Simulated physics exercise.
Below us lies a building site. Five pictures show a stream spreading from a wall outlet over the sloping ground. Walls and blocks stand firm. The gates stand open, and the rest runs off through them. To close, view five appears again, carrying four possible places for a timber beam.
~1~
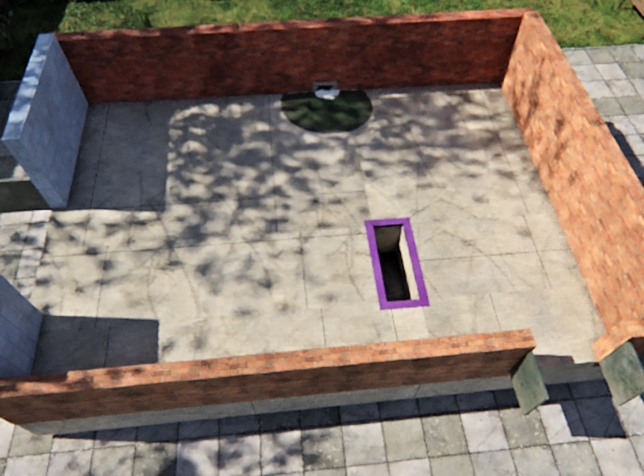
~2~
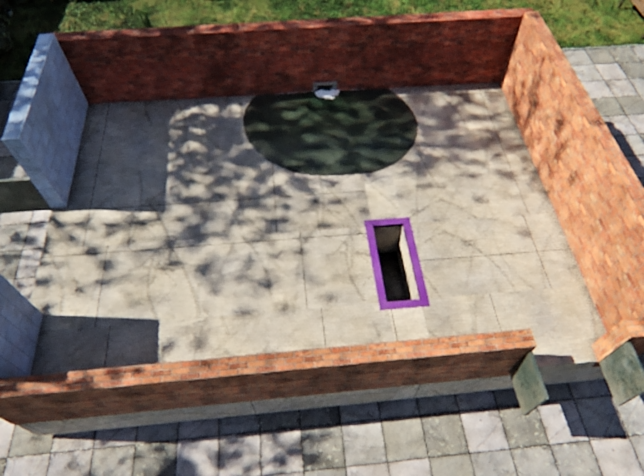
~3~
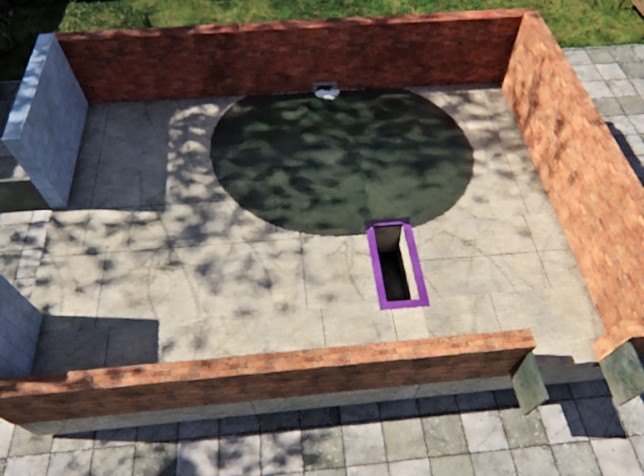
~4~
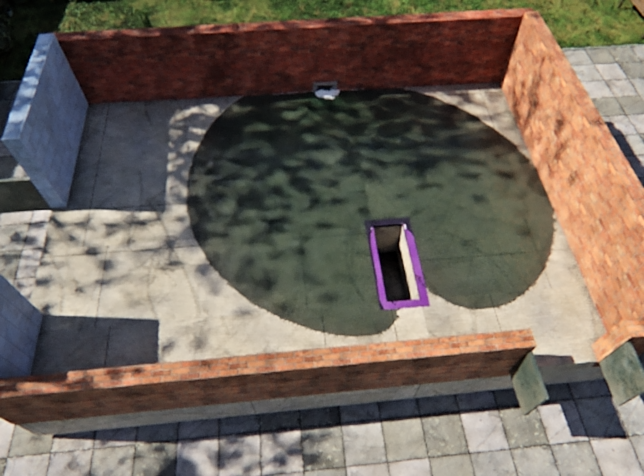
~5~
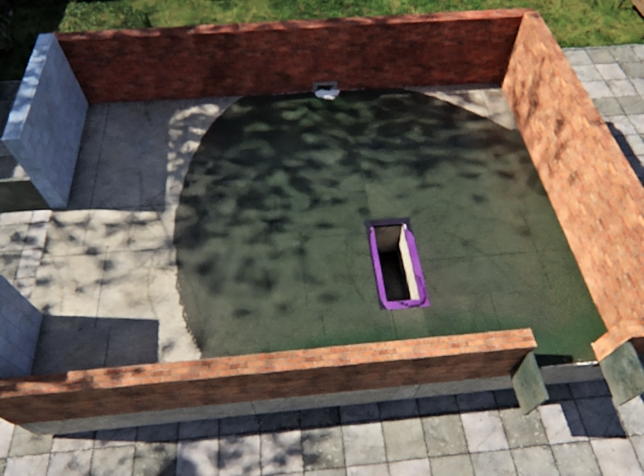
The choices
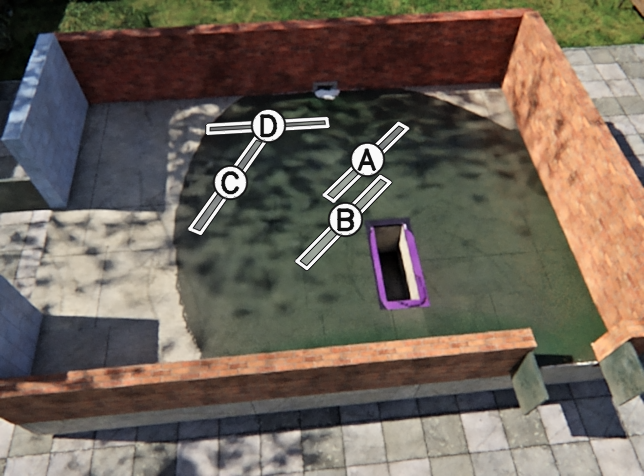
The video shows dark water spreading from an outfall by the back brick wall across a walled, paved yard, reaching the purple-edged gully, wrapping around it, and widening to the front wall and the opening at the lower right.
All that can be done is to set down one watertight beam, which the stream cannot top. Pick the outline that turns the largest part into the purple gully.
It is C.
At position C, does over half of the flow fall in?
No, it does not.
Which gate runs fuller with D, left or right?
The right one.
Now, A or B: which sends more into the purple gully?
That is position A.
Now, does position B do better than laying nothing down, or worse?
Position B is worse.
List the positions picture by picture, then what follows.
Outfall at (325, 87); purple gully at (395, 261); open gate at (551, 349); open gate at (56, 257); water covers 4 % of the ground and shows as far out as (329, 130); purple gully still dry.
Water covers 13 % of the ground and shows as far out as (356, 171); purple gully still dry.
Water covers 28 % of the ground and shows as far out as (429, 215); purple gully still dry.
Water covers 50 % of the ground and shows as far out as (517, 288); purple gully taking water.
Water covers 65 % of the ground and shows as far out as (586, 282); purple gully taking water.
On the marked copy, A from (328, 198) to (403, 125); B from (301, 264) to (385, 179); C from (195, 231) to (260, 139); D from (207, 129) to (327, 122).
For position A, about 18 % of the stream runs into the purple gully, about 82 % out by the gates.
For position B, about 14 % of the stream runs into the purple gully, about 86 % out by the gates.
For position C, about 27 % of the stream runs into the purple gully, about 73 % out by the gates.
For position D, about 16 % of the stream runs into the purple gully, about 83 % out by the gates.
